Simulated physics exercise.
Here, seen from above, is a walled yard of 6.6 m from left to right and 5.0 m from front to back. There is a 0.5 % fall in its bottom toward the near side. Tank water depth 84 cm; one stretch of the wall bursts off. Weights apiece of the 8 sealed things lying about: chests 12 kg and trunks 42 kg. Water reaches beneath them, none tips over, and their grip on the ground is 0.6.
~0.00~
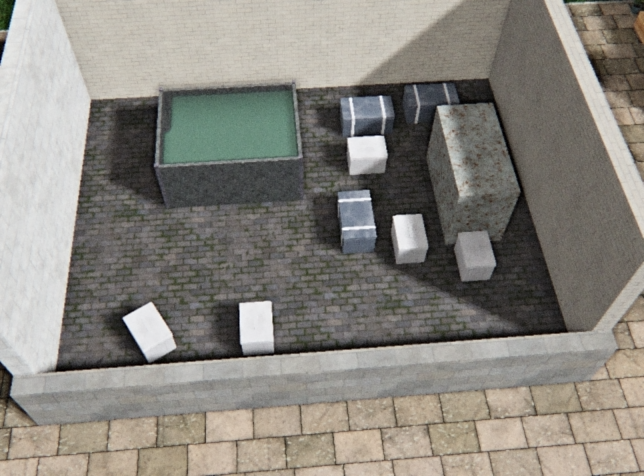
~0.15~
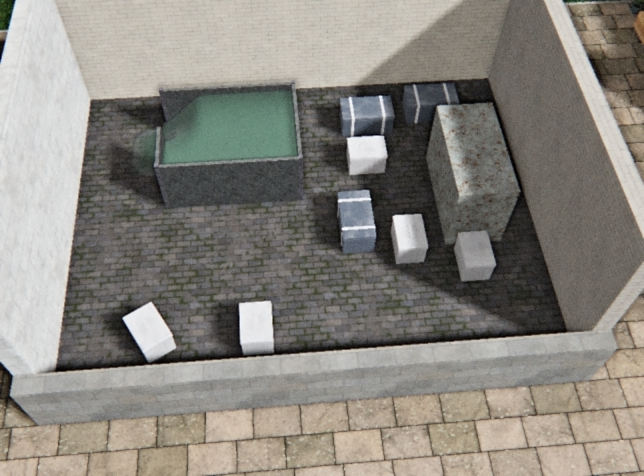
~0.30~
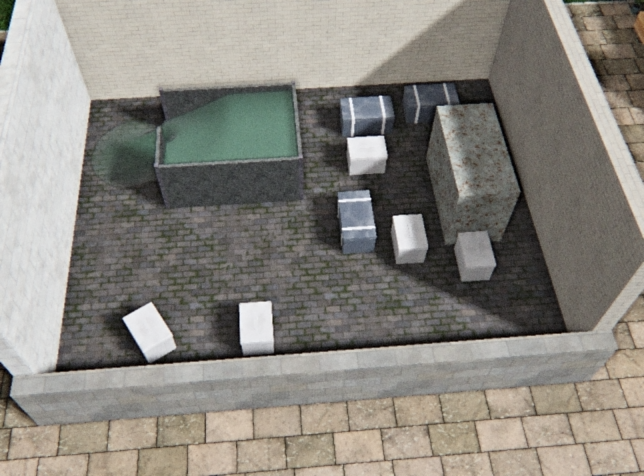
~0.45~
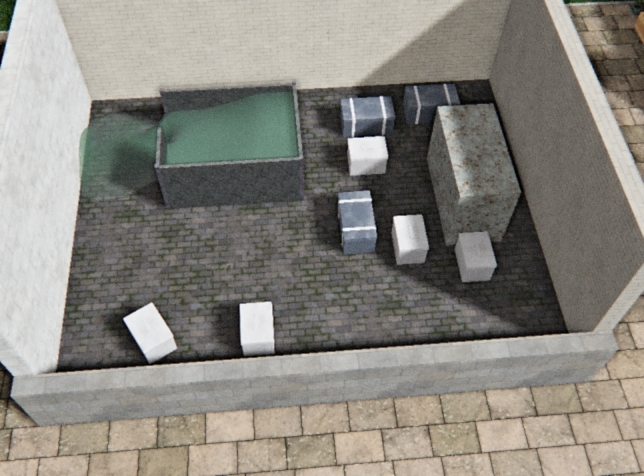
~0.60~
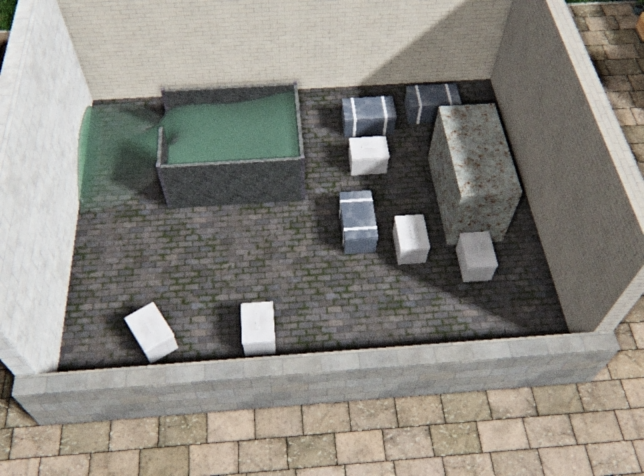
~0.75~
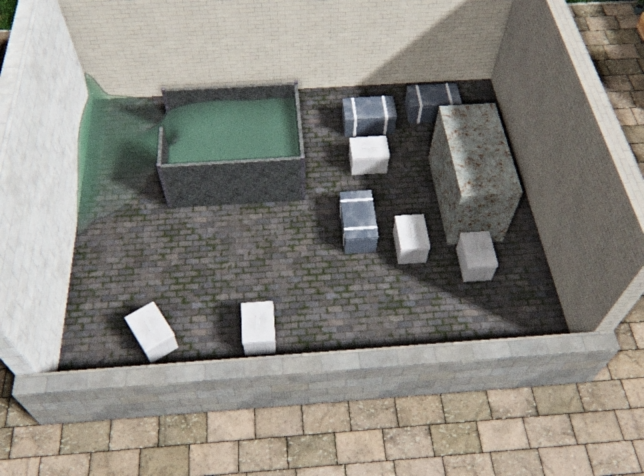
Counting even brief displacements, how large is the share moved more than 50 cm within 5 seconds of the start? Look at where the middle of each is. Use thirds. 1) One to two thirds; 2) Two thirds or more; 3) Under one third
Answer: 3.
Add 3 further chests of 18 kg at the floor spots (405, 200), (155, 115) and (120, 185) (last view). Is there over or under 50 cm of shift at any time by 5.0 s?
The first comes out within the limit, the second beyond the limit, the third beyond the limit.
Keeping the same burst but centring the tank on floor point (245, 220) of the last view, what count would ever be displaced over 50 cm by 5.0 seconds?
Count: 3.
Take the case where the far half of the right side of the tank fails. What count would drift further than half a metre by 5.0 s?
The answer would then be 4.
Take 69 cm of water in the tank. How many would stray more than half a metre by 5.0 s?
With that change, 2 of them.
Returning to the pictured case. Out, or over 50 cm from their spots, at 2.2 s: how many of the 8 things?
The number I get is 0.
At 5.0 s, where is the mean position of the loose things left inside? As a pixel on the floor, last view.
Somewhere near (393, 212).
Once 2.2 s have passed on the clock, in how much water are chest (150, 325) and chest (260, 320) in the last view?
About 4 and 0 cm.
After 1.1 s 0 of 8 are over 50 cm from their spots; 0 afloat.
After 2.2 s 0 of 8 are over 50 cm from their spots; 0 afloat.
After 3.5 s 1 of 8 are over 50 cm from their spots; 1 afloat.
After 5.0 s 2 of 8 are over 50 cm from their spots, and 2 have been at some point; 1 afloat.
